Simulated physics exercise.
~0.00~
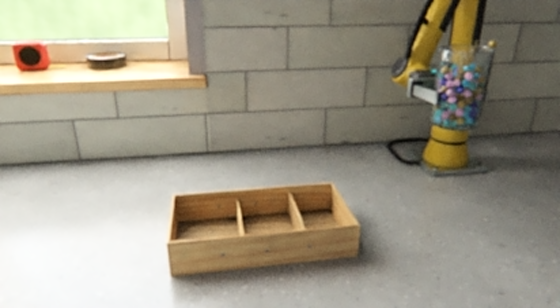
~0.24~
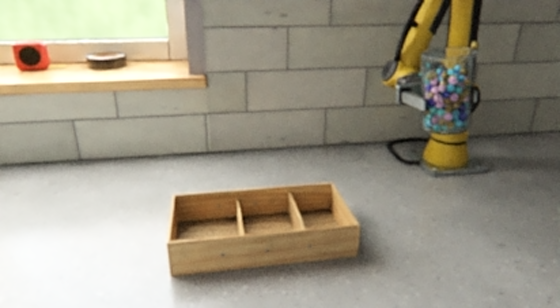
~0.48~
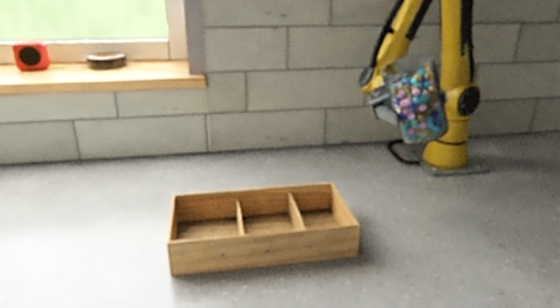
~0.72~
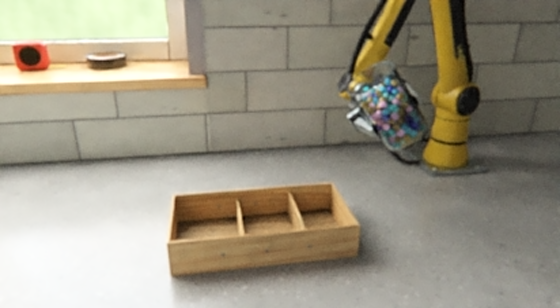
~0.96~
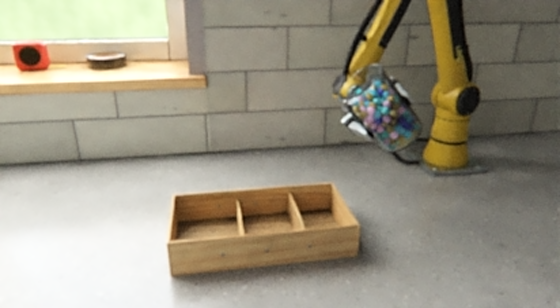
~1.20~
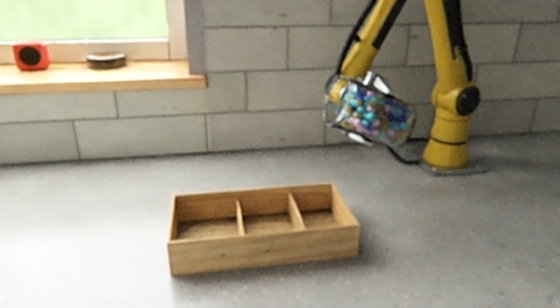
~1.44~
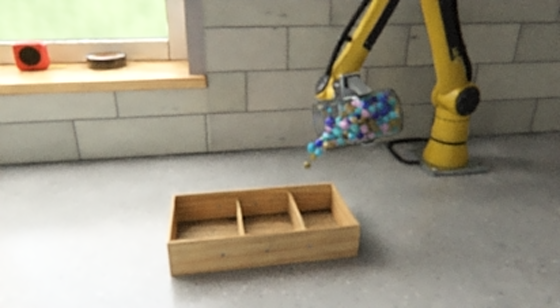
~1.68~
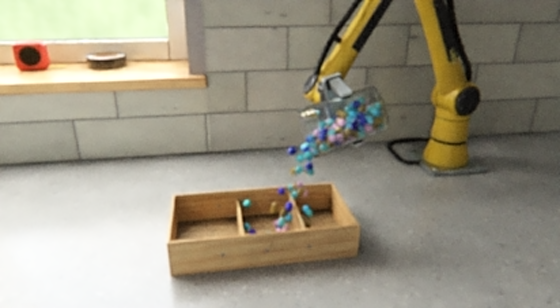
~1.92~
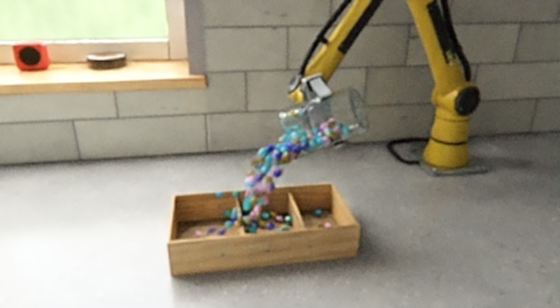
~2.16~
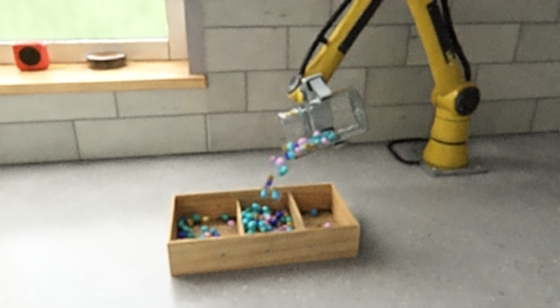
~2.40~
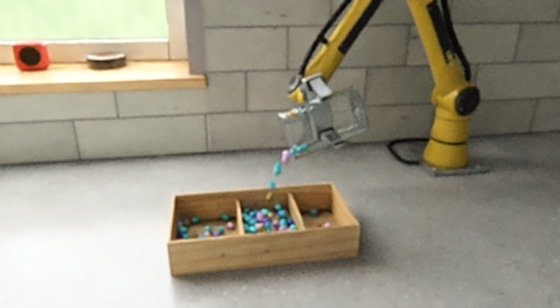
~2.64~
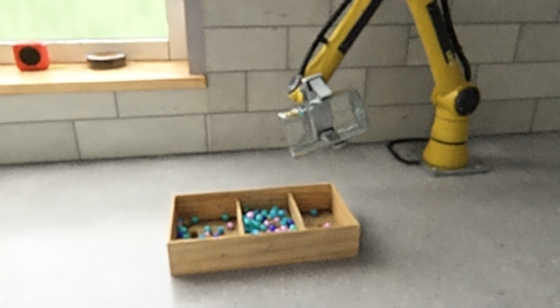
On a grey table top against a pale brick wall, beside a window, a yellow robot arm holds a clear cup full of colourful round sweets behind an open wooden box with three parts. The arm carries the cup to the left, leaning it over as it goes. Once the cup lies on its side, the first sweets slip from its mouth. A thick stream then pours into the box, landing mostly in the middle part and scattering into both others. The stream thins and stops, leaving the cup empty above the box and the middle part holding the most sweets.
